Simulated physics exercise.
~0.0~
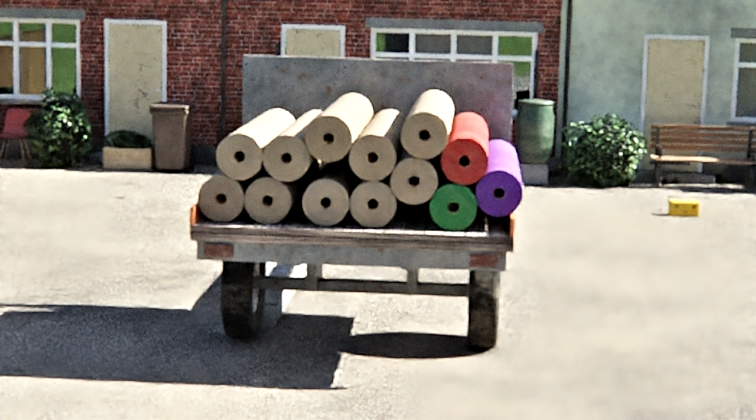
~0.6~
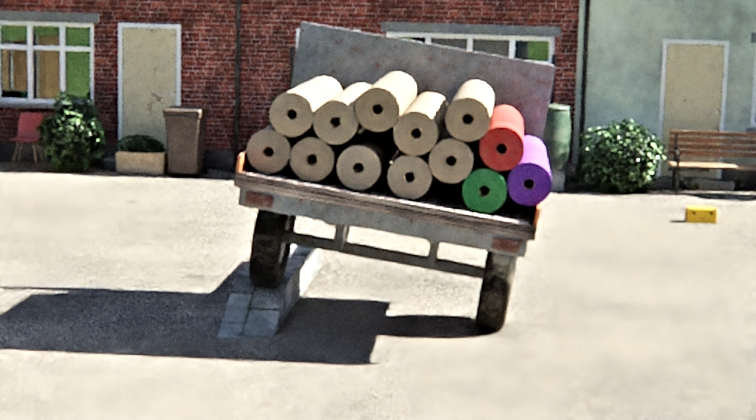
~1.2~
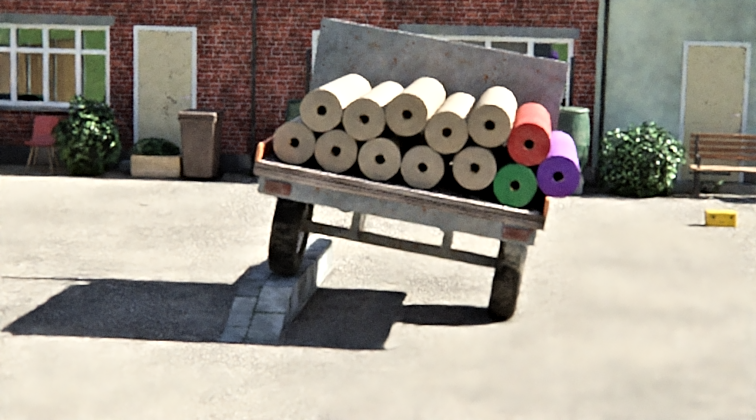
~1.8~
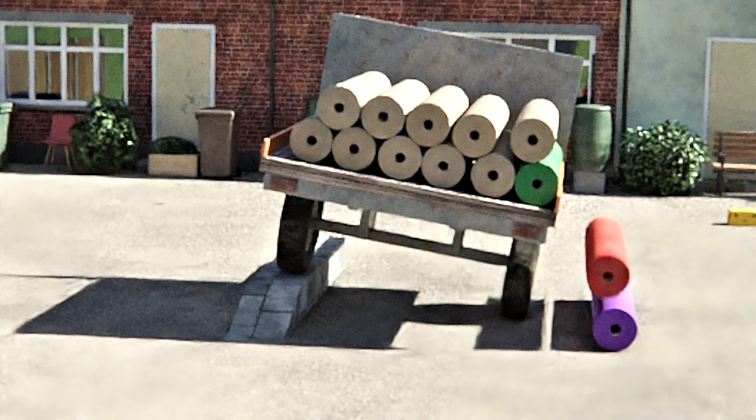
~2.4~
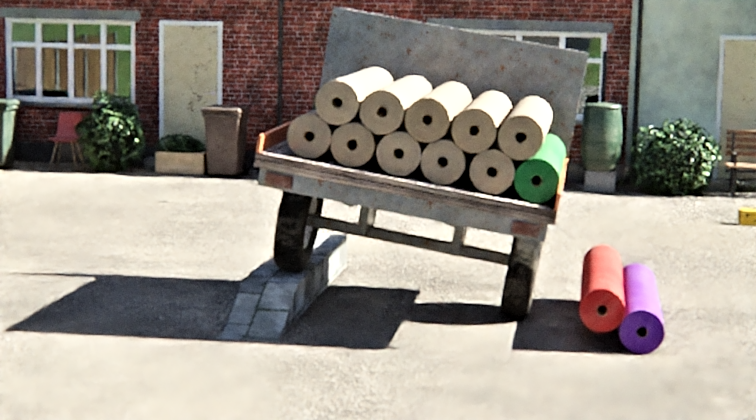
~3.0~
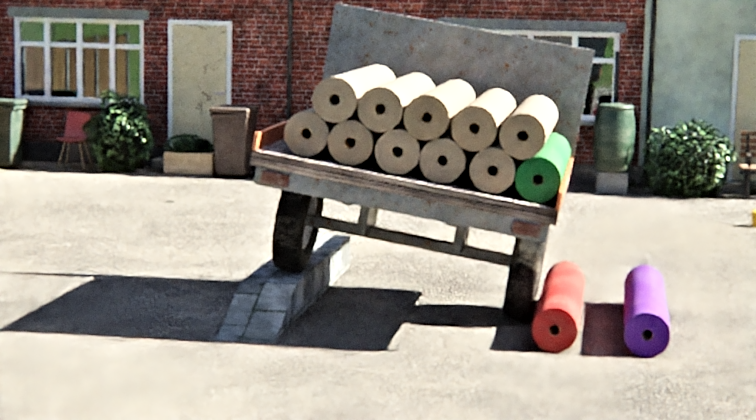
A flatbed trailer stacked with loose tan rolls, plus a red, a purple and a green one at its right end, stands in a sunlit yard before a brick building. It moves until its left wheel climbs onto a raised slab, tilting the deck down to the right. The rolls shift toward the low side, and the purple one goes over the right edge, followed by the red. The red lands above the purple, then drops beside it and rolls left toward the wheel. The trailer stays tilted, with the green roll still aboard beside the tan ones and the two fallen rolls lying apart on the ground.
